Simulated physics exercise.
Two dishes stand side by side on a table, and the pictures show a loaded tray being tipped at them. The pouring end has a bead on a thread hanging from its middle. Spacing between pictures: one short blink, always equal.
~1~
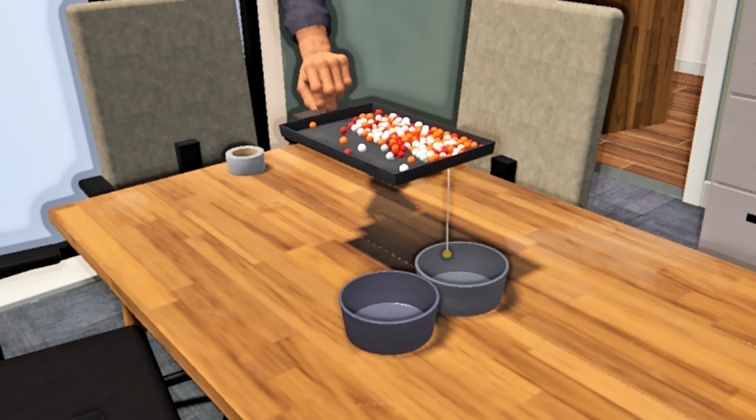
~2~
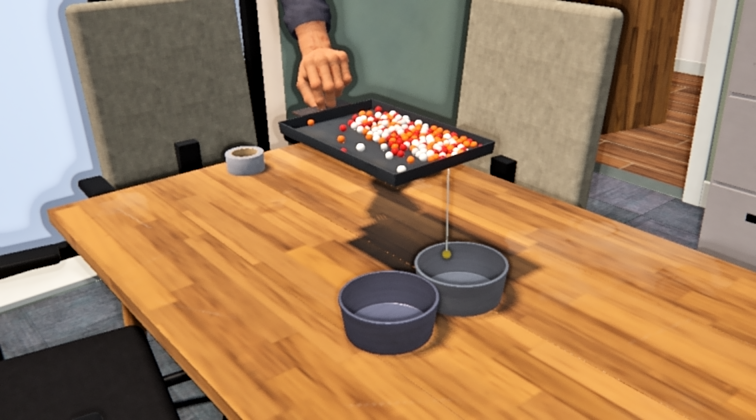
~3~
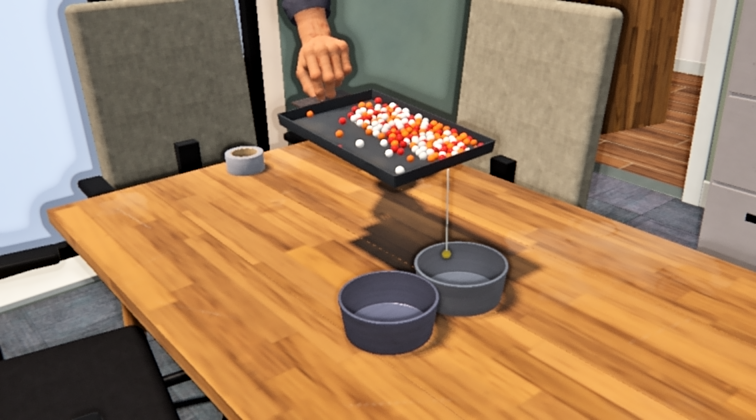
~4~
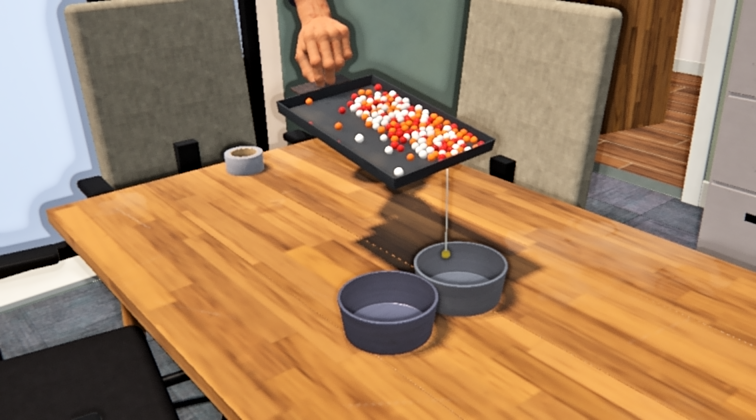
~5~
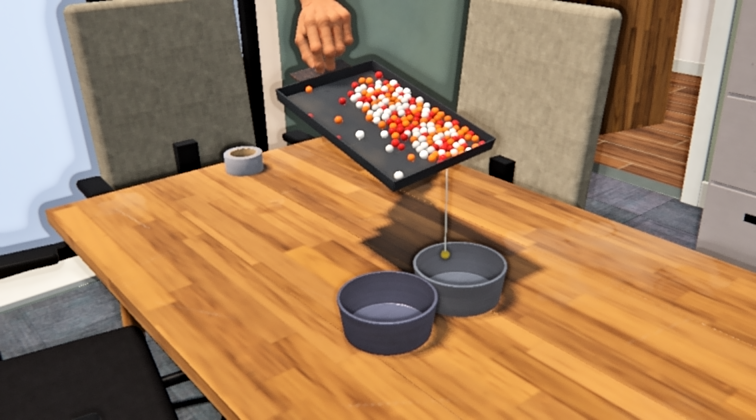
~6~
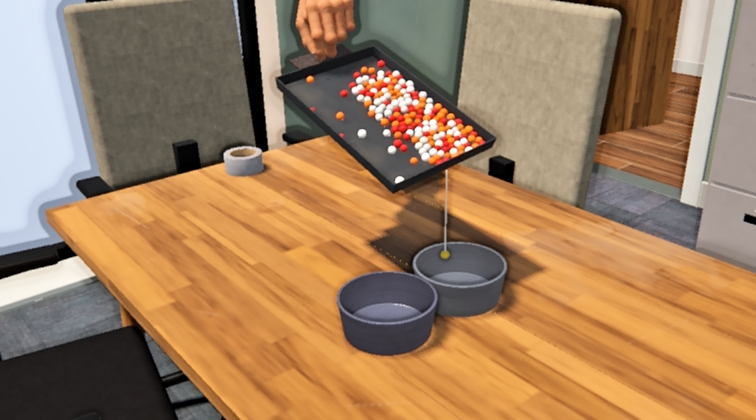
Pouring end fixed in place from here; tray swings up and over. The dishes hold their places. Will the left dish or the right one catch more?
I'd say most of it lands in the left one, honestly.
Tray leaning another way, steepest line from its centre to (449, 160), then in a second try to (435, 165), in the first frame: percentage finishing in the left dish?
I'd expect around 0 in a hundred first and around 10 in a hundred second.
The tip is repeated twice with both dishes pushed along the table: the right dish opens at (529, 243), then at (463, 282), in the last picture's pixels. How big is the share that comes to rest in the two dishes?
You'd get near 30 percent first and near 80 percent next.
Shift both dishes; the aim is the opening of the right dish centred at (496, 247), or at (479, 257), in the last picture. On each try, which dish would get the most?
Try 1 - the dish at left; try 2 - the dish at left.
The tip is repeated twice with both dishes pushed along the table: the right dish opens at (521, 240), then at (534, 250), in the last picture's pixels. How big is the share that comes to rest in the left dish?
The first position comes out at 20 per cent, the other at 40 per cent.
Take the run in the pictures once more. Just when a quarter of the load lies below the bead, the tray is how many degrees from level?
It sits at roughly 95°.
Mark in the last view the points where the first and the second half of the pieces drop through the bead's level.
Close to (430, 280), then close to (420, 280).
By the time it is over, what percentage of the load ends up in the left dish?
Roughly 60 %.
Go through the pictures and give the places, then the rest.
Corners of the pouring end near (395, 173) and (493, 141), level; middle of the load near (410, 137), round plastic beads; left dish near (421, 330); right dish near (494, 293); bead on its thread near (447, 254), in the first frame.
Corners of the pouring end near (395, 174) and (493, 141), level; middle of the load near (409, 135), in the second frame.
Corners of the pouring end near (395, 175) and (493, 140), tipped barely, lowest at the left corner; middle of the load near (409, 131), in the third frame.
Corners of the pouring end near (395, 177) and (493, 139), tipped a little, lowest at the left corner; middle of the load near (409, 124), in the fourth frame.
Corners of the pouring end near (395, 180) and (494, 138), tipped clearly, lowest at the left corner; middle of the load near (410, 118), in the fifth frame.
Corners of the pouring end near (395, 183) and (494, 137), tipped clearly, lowest at the left corner; middle of the load near (413, 115), all but a few on the move; left dish near (420, 330); right dish near (492, 294), in the sixth frame.
Shortly afterwards, tray tipped steeply; the bulk on the tray; only a few in the left dish; only a few outside both; a little in the air.
Next, tray tipped past a quarter turn; a little on the tray; near a third in the left dish; a little in the right dish; near a quarter outside both; near a quarter in the air.
Some moments later, tray tipped past a quarter turn; near half in the left dish; a little in the right dish; near a third outside both.
In the end, tray tipped past a quarter turn; near half in the left dish; a little in the right dish; near a third outside both.
